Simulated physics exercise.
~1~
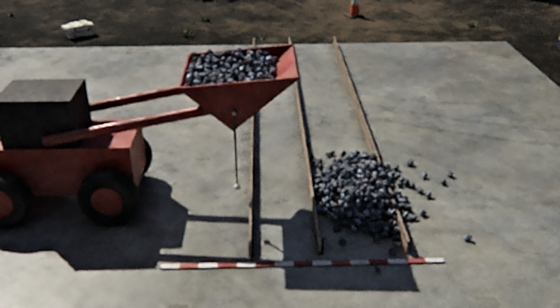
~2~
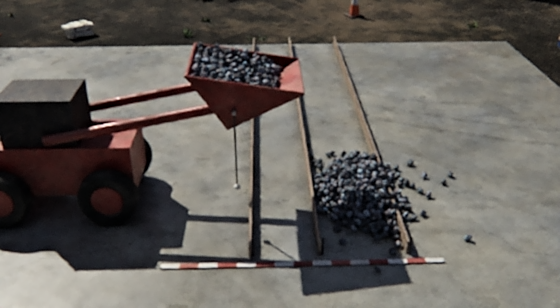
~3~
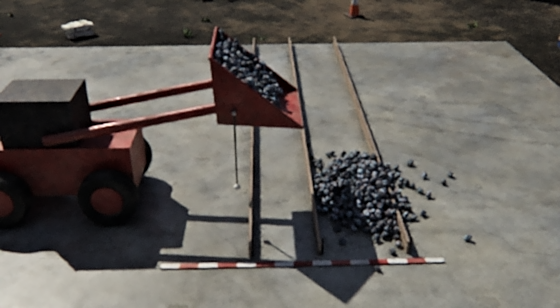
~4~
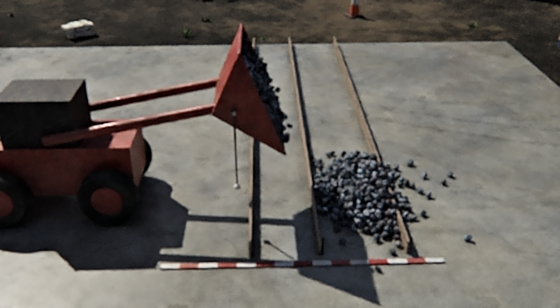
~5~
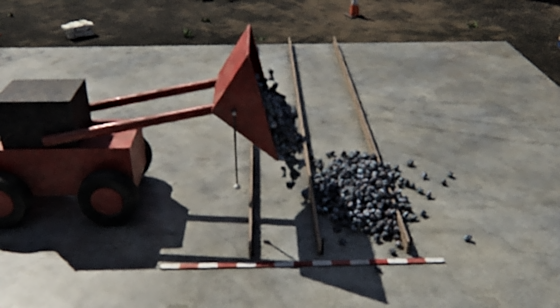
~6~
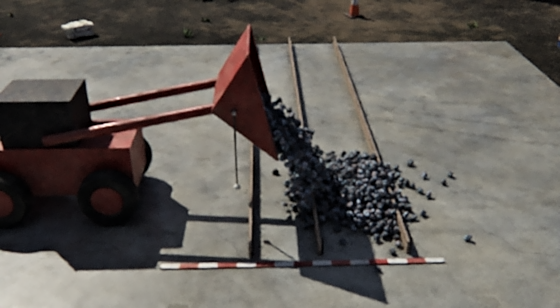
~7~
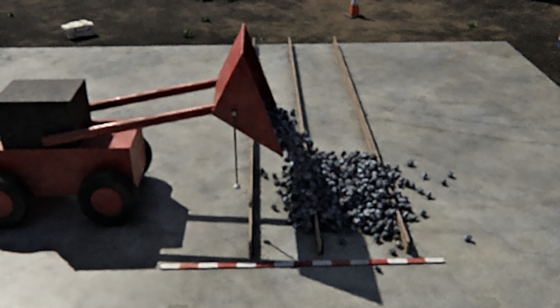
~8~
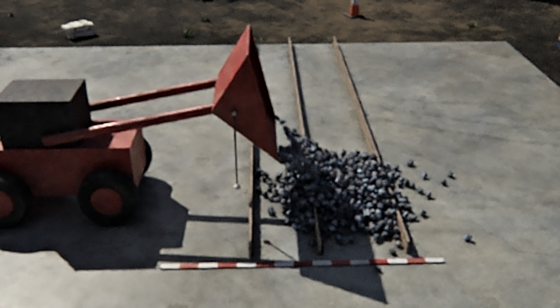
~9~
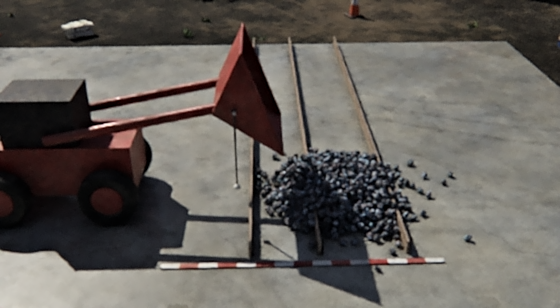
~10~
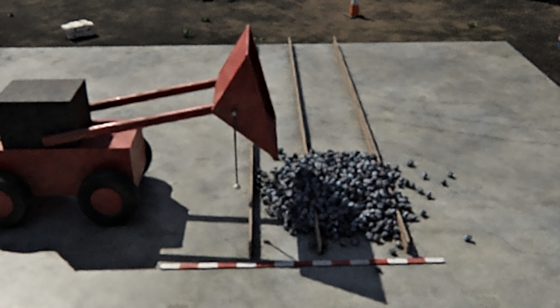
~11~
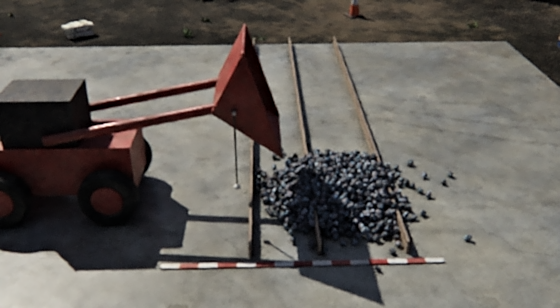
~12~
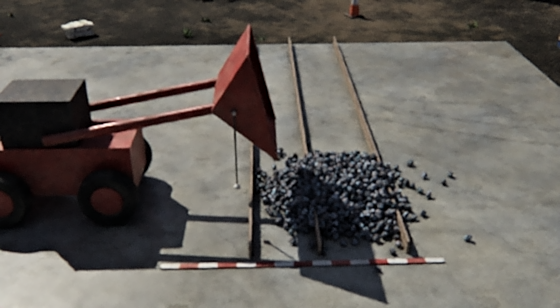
On a concrete yard, a red loader tips its bucket, jerking it as dark stones slide down and widen the loose heap leftward.
